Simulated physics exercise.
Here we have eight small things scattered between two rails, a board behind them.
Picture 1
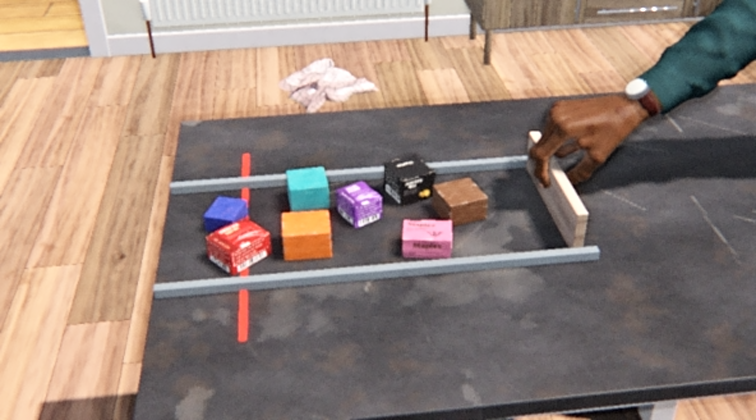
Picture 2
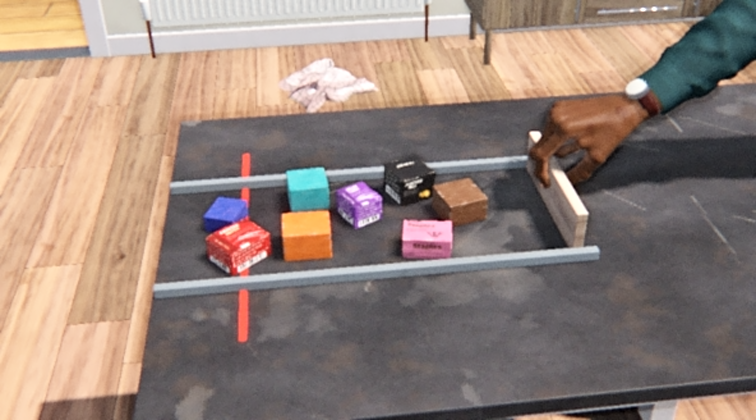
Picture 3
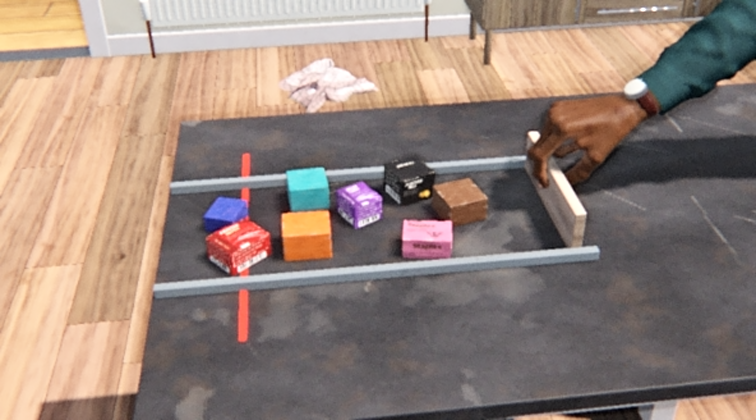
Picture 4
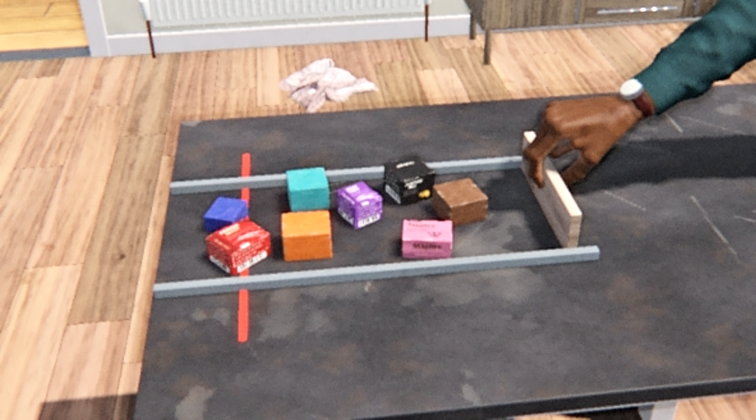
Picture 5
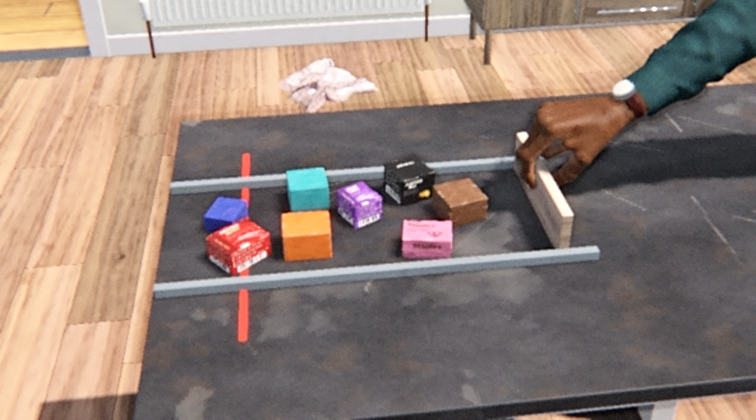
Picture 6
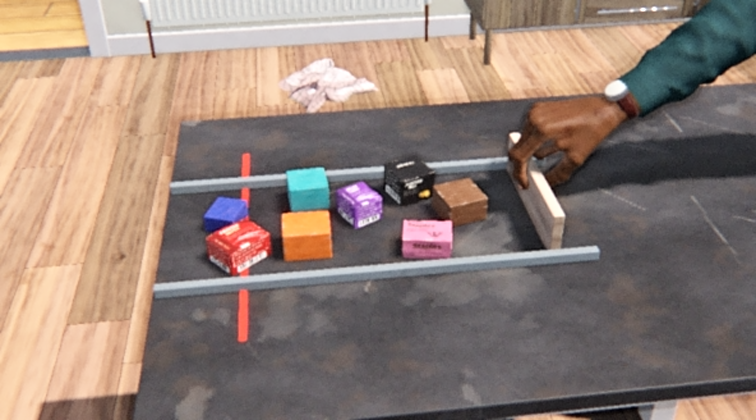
A hand slides a wooden board slightly left between two rails, behind eight still, colourful blocks.
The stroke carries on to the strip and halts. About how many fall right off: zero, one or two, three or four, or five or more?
The number that fall off is one or two.
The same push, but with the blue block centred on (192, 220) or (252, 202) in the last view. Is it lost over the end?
Place by place, it drops off; drops off.
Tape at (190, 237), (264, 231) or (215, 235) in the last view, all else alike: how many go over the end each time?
In that order 5, 1 and 5.
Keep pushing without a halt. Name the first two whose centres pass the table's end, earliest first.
They are the red box, then the blue block.
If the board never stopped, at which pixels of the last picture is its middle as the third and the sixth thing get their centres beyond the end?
About (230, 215), then (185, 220).
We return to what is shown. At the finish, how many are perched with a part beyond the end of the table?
The number is 2.
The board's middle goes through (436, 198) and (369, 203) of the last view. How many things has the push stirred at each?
By then 3, and 6.
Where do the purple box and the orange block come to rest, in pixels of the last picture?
About (185, 222), and the other about (171, 245).
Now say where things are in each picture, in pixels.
Blue block (226, 215); red box (239, 246); orange block (307, 236); board (554, 189); tape (244, 233), in the first frame.
Red box (239, 246); turquoise block (308, 191), in the second frame.
Orange block (307, 236); brown block (459, 203), in the third frame.
Blue block (227, 216); purple box (359, 205), in the fourth frame.
Red box (239, 246); board (540, 190), in the fifth frame.
Blue block (227, 216); red box (239, 246); orange block (307, 236); board (533, 190); tape (244, 233), in the sixth frame.
Early on, none off yet; blue block at rest near (227, 216); red box at rest near (239, 246); orange block at rest near (307, 236).
Finally, the number that fall off is one or two; lost, red box and blue block.
